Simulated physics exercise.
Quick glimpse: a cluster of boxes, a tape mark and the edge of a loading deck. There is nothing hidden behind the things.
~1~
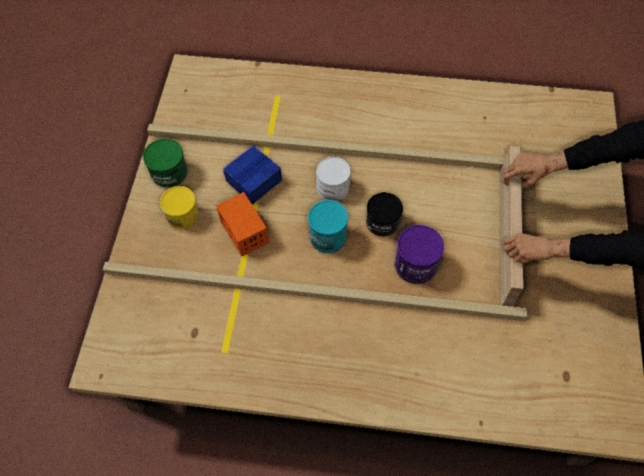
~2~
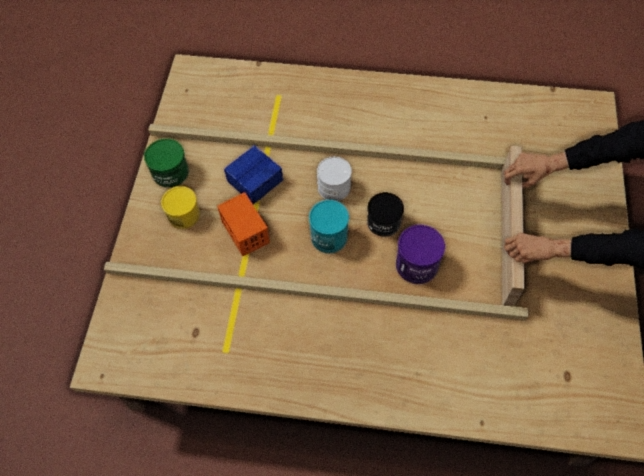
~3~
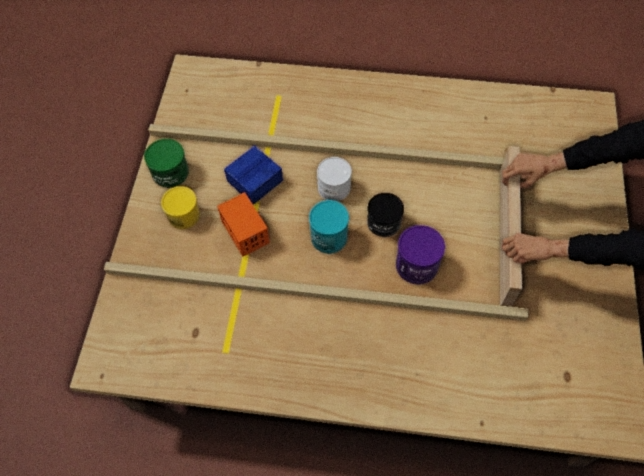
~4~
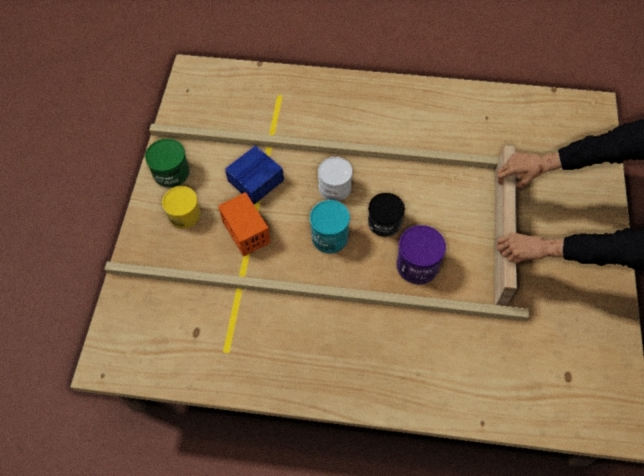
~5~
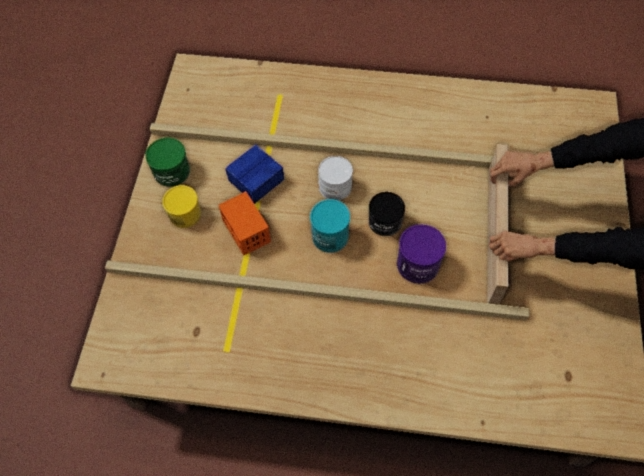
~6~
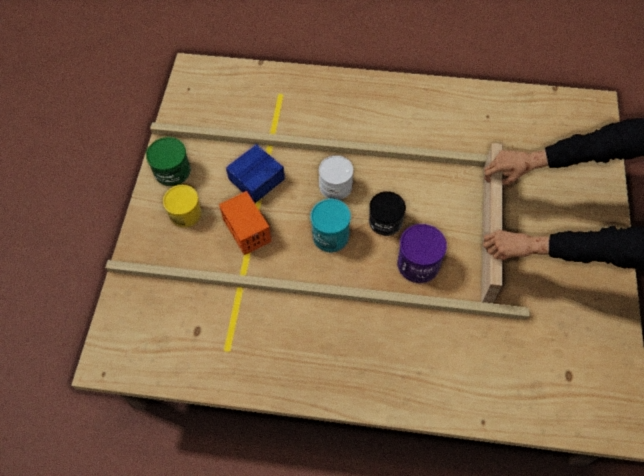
Two hands slide a wooden plank slightly left toward the colourful containers and boxes.
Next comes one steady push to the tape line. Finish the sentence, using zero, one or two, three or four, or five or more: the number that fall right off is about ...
The number that fall right off is about zero.
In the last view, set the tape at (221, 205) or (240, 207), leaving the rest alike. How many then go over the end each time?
1 and 0.
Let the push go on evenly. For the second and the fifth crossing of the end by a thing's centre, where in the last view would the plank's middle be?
Near (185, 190) first, near (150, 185) second.
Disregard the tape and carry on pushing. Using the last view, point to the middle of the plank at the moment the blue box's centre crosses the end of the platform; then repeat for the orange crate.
Its middle is about (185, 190) and about (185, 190).
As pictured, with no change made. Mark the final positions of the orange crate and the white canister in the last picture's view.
First object: (186, 239); second object: (248, 161).
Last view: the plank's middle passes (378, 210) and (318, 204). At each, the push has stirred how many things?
At the one place 3, at the other 5.
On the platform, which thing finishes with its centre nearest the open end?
Green pail - nearest.
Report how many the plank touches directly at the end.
I count 3 of them.
A little later, none off yet; green pail at rest near (169, 162); yellow pail at rest near (183, 207); blue box at rest near (256, 173).
Next, none off yet; green pail at rest near (169, 162); yellow pail at rest near (183, 207); blue box shifted a little near (244, 173).
When it is over, the number that fall off is zero.
